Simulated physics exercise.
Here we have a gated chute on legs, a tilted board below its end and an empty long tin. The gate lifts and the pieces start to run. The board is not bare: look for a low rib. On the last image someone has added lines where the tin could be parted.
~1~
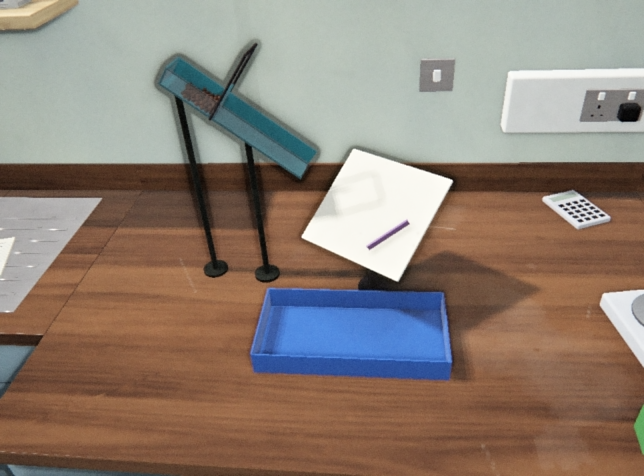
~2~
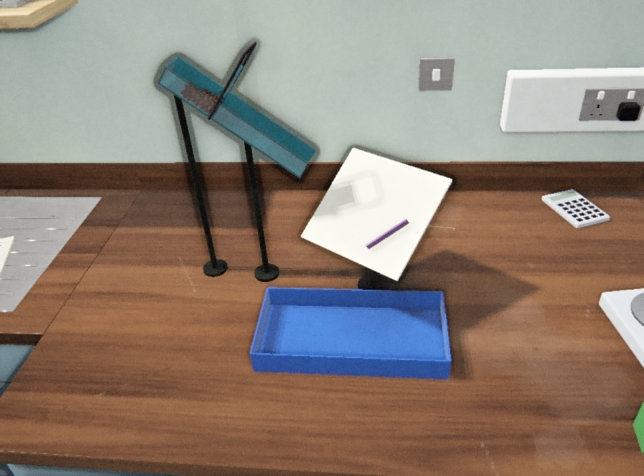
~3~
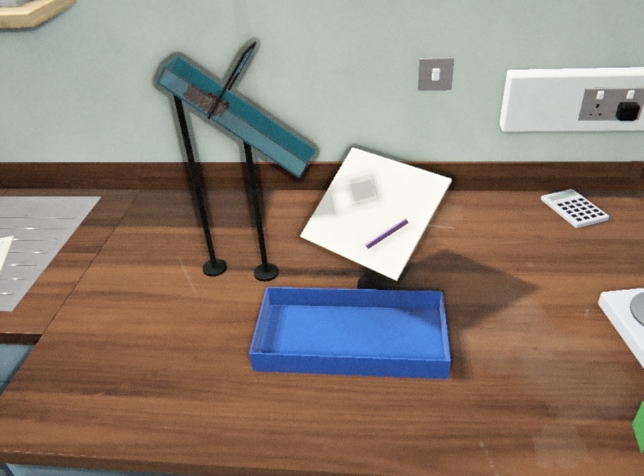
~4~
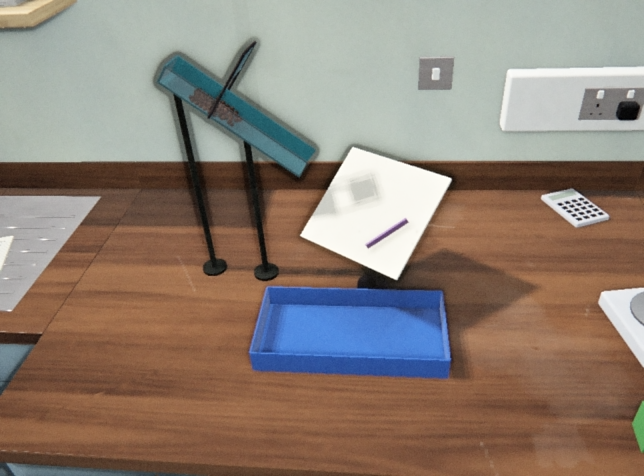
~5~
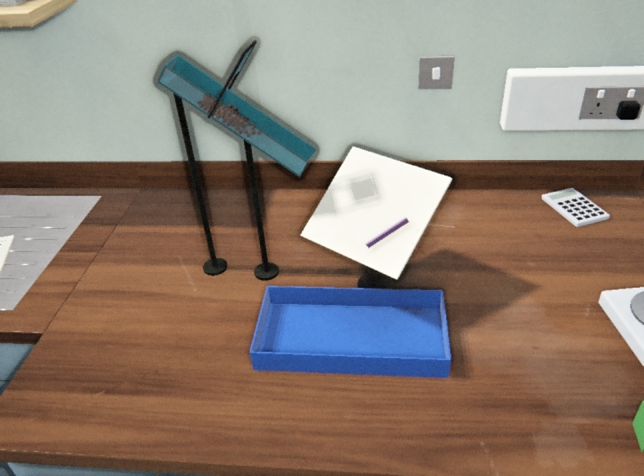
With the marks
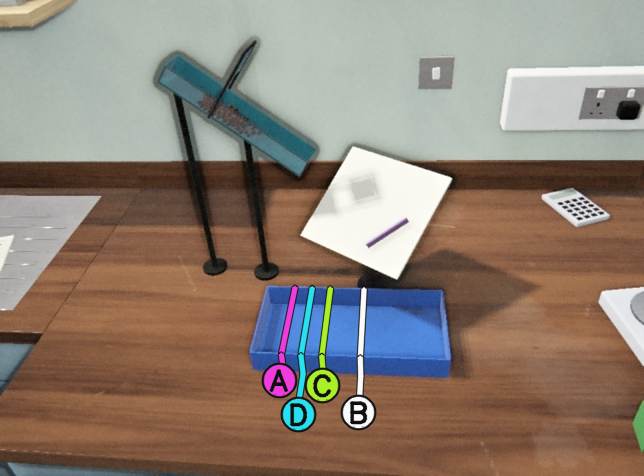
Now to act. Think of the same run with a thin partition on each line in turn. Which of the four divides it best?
C.
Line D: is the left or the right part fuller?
Right.
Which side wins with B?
Left.
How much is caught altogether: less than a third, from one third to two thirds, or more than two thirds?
About that: More than two thirds.
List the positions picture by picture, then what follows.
Load behind the gate (207, 98), allspice berries; lip of the chute (304, 172), sloping fairly steeply, in the first frame.
Middle of the board (373, 209), tilted fairly steeply; middle of its low edge (346, 257); of its high edge (400, 163), in the second frame.
Front corners of the tin (250, 353) and (450, 361), empty; front of the load (226, 109), in the third frame.
Middle of the load (217, 106); its front (240, 119), roughly a quarter of the way to the lip; rib from (406, 218) to (365, 245), in the fourth frame.
Middle of the load (228, 114); its front (259, 133), roughly half of the way to the lip, in the fifth frame.
On the marked copy, line A crosses the front rim at (281, 353); line B crosses the front rim at (360, 356); line C crosses the front rim at (321, 355); line D crosses the front rim at (301, 354).
Choosing A, of what is caught, just a few on the left of the divider, almost all on the right.
Choosing B, of what is caught, almost all on the left of the divider, about a tenth on the right.
Choosing C, of what is caught, roughly a third on the left of the divider, roughly two thirds on the right.
Choosing D, of what is caught, about a tenth on the left of the divider, the larger part on the right.
